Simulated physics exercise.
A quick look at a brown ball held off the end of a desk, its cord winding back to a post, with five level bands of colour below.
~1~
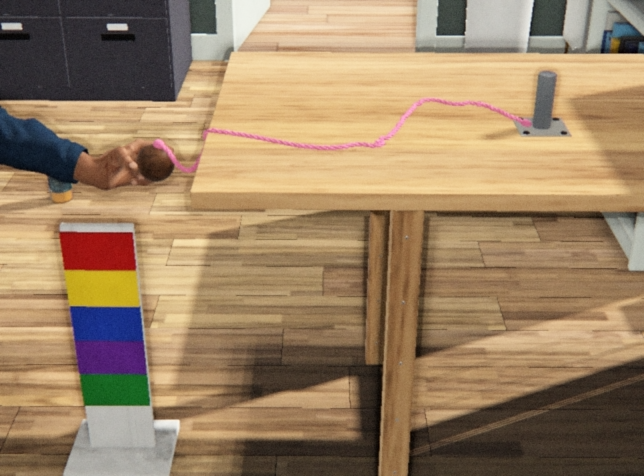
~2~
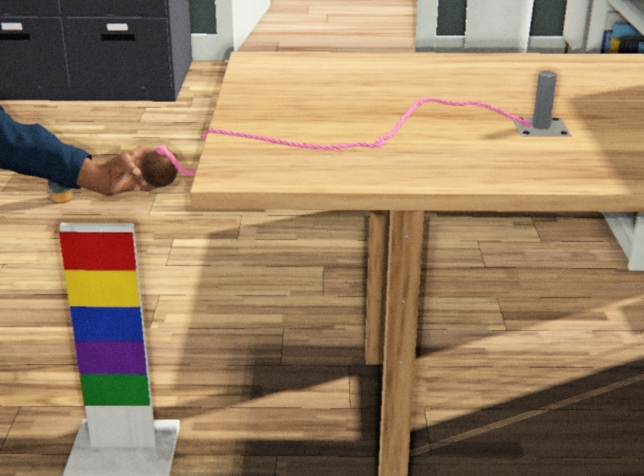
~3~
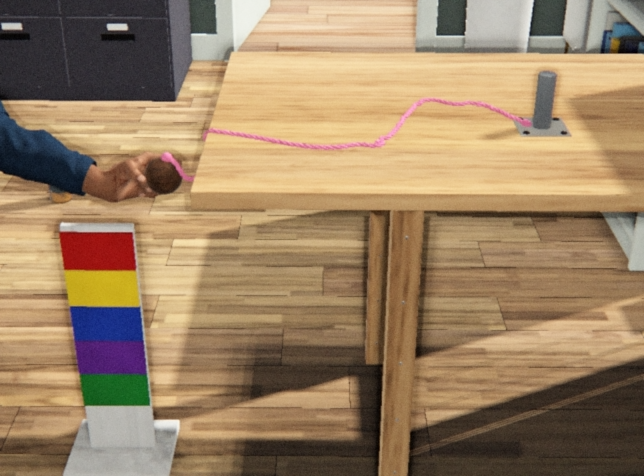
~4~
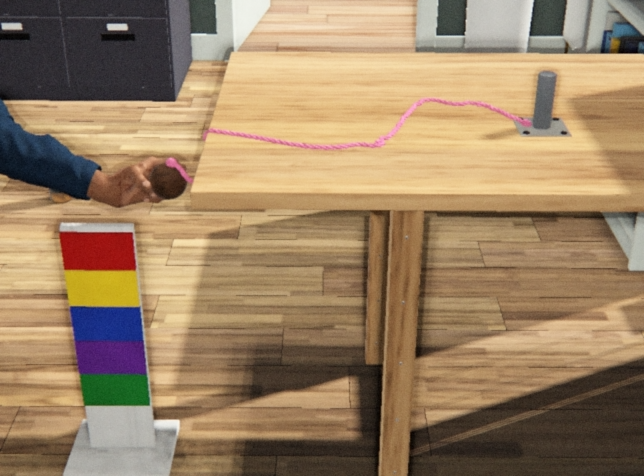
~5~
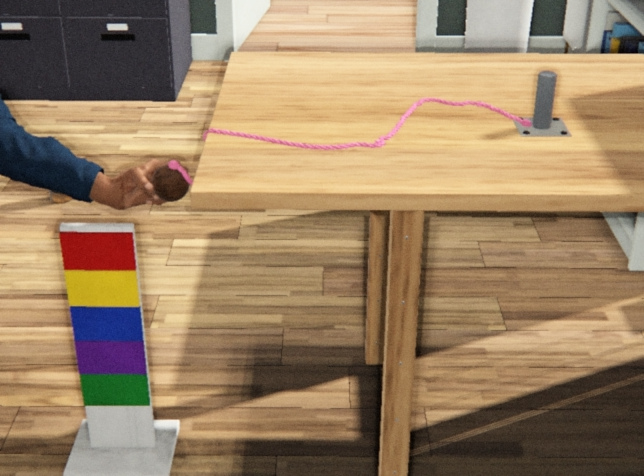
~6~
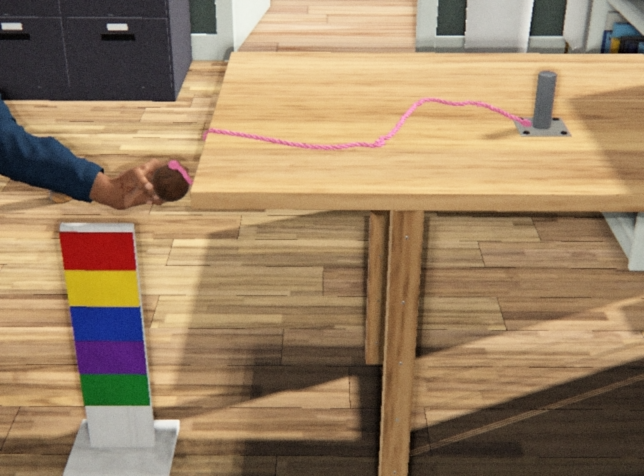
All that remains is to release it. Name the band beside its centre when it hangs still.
Its centre hangs level with the purple band.
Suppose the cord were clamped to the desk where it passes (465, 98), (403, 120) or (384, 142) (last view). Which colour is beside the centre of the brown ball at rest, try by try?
Try by try: Blue; yellow; red.
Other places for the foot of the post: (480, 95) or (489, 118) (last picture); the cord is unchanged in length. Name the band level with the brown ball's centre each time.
Try by try: Green; green.
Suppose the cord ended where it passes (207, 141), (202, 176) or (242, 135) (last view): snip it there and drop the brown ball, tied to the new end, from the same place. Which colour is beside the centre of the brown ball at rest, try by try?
Try by try: Yellow; blue; red.
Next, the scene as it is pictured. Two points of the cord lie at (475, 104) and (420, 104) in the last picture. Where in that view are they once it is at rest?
They go to (431, 125) and to (360, 124).
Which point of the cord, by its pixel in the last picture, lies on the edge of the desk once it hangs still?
At (363, 145), roughly.
Soon after, ball near (205, 353); level with purple.
After that, ball near (232, 356); level with purple.
In the end, ball near (225, 359); level with purple. Its middle rests at the purple band.
